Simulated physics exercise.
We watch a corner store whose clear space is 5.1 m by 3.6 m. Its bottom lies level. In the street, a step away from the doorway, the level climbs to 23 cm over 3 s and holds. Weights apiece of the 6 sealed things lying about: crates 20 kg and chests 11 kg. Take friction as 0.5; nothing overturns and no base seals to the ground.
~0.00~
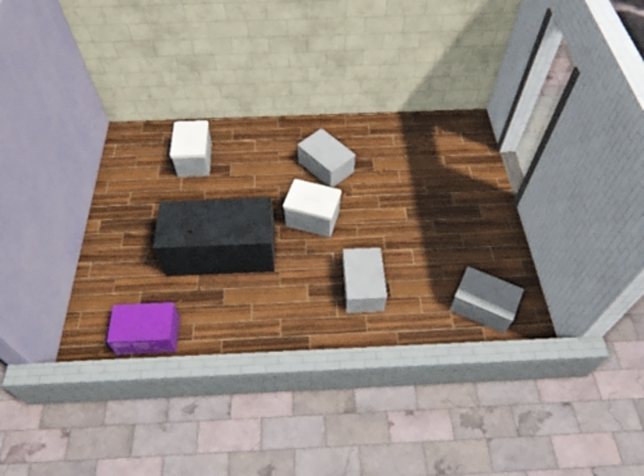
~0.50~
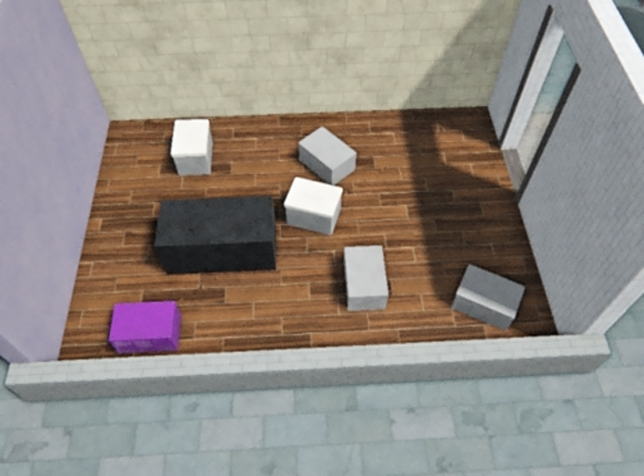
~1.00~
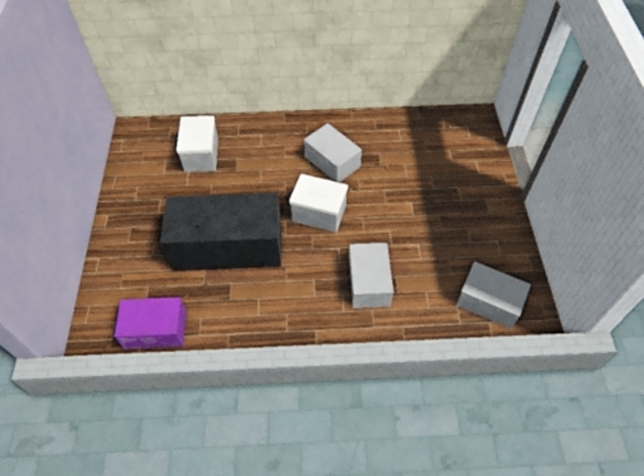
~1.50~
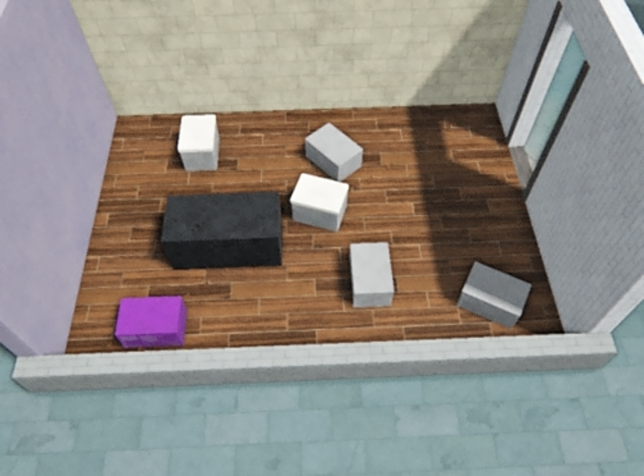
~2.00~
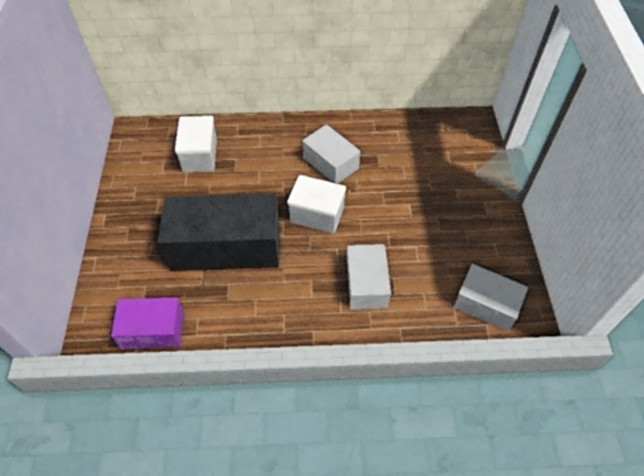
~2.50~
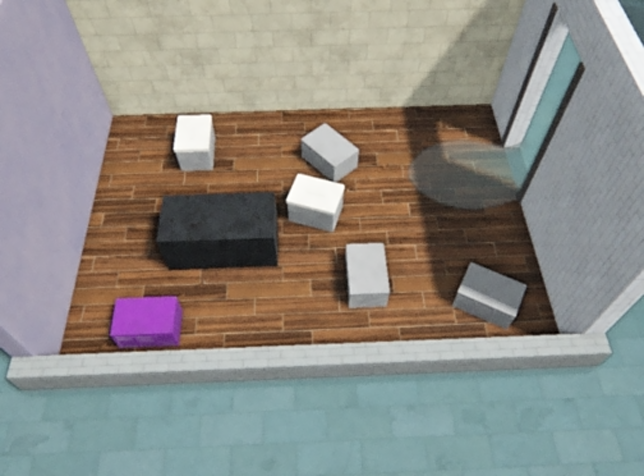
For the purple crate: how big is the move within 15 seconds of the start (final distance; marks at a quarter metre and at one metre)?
Purple crate moves a short way.
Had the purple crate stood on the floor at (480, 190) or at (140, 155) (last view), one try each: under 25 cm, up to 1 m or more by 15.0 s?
In turn: It travels far; it gets carried off.
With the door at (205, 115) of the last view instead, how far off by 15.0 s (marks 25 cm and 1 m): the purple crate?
Then the purple crate travels far.
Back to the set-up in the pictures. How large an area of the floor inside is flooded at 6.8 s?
Roughly 15 m2.
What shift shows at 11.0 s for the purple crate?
Roughly 30 cm by then.
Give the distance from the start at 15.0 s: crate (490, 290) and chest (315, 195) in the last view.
In turn: 0 cm, 150 cm.
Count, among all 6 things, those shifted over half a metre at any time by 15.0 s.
That makes 4.
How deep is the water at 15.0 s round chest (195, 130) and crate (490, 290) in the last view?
Roughly 12 and 8 cm.
After 3.5 s the purple crate is near (144, 315), 0.0 m from its start, aground; 0 afloat.
After 6.8 s the purple crate is near (144, 315), 0.0 m from its start, aground; 0 afloat.
After 11.0 s the purple crate is near (157, 287), 0.3 m from its start, afloat; 3 afloat.
After 15.0 s the purple crate is near (204, 280), 0.7 m from its start, afloat; 4 afloat.
